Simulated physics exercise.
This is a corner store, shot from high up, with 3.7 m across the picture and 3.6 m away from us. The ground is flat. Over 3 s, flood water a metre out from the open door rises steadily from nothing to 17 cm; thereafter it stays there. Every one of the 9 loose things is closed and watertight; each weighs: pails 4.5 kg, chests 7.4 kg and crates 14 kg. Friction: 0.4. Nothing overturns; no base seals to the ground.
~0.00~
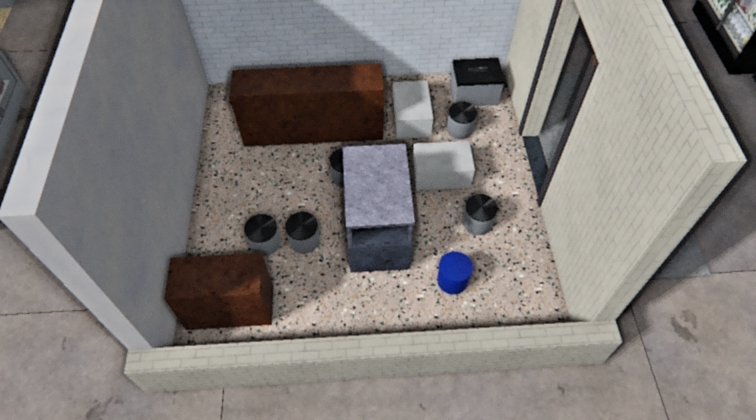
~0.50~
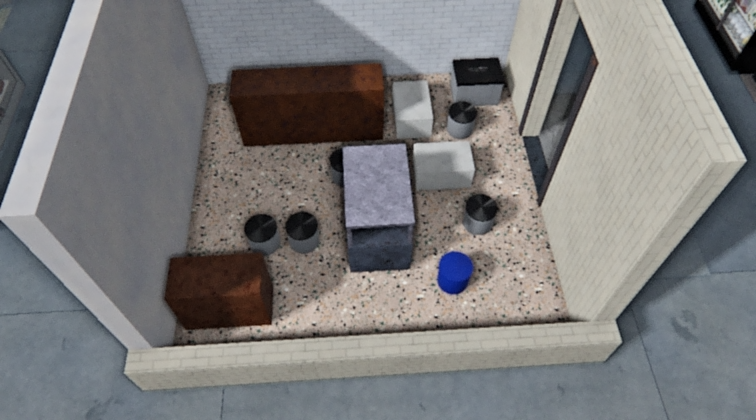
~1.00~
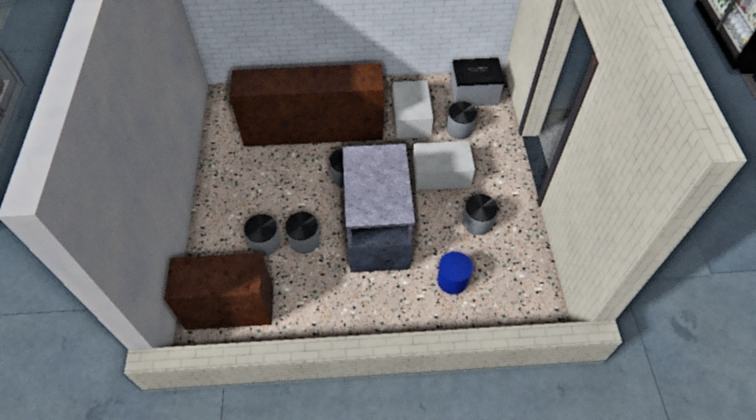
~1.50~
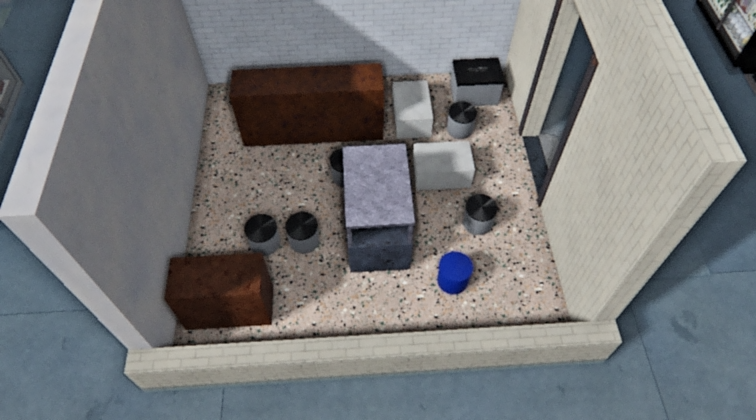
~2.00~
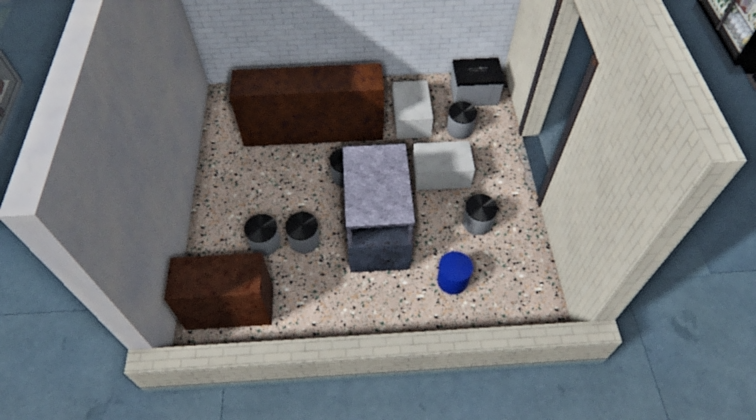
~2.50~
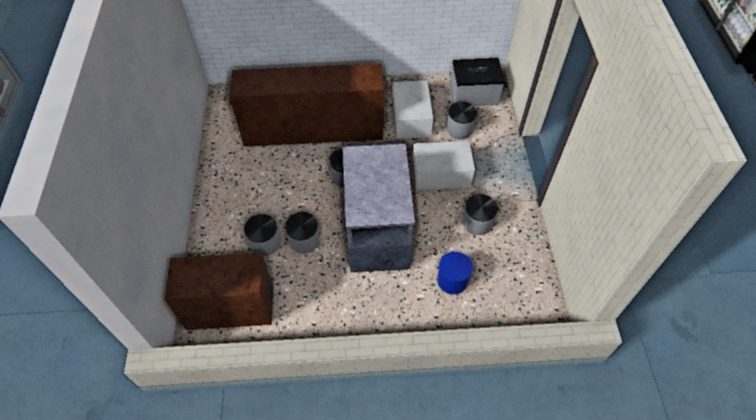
A small corner store room with a speckled floor and pale walls is seen from high up, looking down into it. Long and short rust-brown chests sit at the back and front left, around a tall grey block, with white boxes, a black box, dark-topped metal drums and a blue pail at front right. Nothing inside shifts as the ground outside turns from grey-brown to blue, then a bluish patch of water appears by the right-hand doorway.
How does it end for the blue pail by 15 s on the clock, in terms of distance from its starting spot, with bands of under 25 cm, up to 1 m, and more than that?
I'd say it gets moved somewhat.
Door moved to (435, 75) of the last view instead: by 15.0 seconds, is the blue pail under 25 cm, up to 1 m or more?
As for the blue pail, it winds up a long way off.
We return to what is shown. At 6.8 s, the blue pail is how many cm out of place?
Roughly 40 centimetres by that point.
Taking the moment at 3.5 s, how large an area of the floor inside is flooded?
Roughly 2.0 m2.
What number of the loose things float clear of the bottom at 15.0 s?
By my count, 9.
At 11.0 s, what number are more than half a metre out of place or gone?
By that point, 7.
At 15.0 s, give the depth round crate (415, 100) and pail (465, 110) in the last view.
Some 11 cm at the first, some 10 cm at the second.
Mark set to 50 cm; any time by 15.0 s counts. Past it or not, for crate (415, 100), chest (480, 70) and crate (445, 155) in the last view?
In turn: Beyond, within, beyond.
After 3.5 s the blue pail is near (456, 266), 0.0 m from its start, aground; 0 afloat.
After 6.8 s the blue pail is near (484, 297), 0.4 m from its start, aground; 1 afloat.
After 11.0 s the blue pail is near (504, 296), 0.5 m from its start, afloat; 7 afloat.
After 15.0 s the blue pail is near (506, 224), 0.7 m from its start, afloat; 9 afloat.
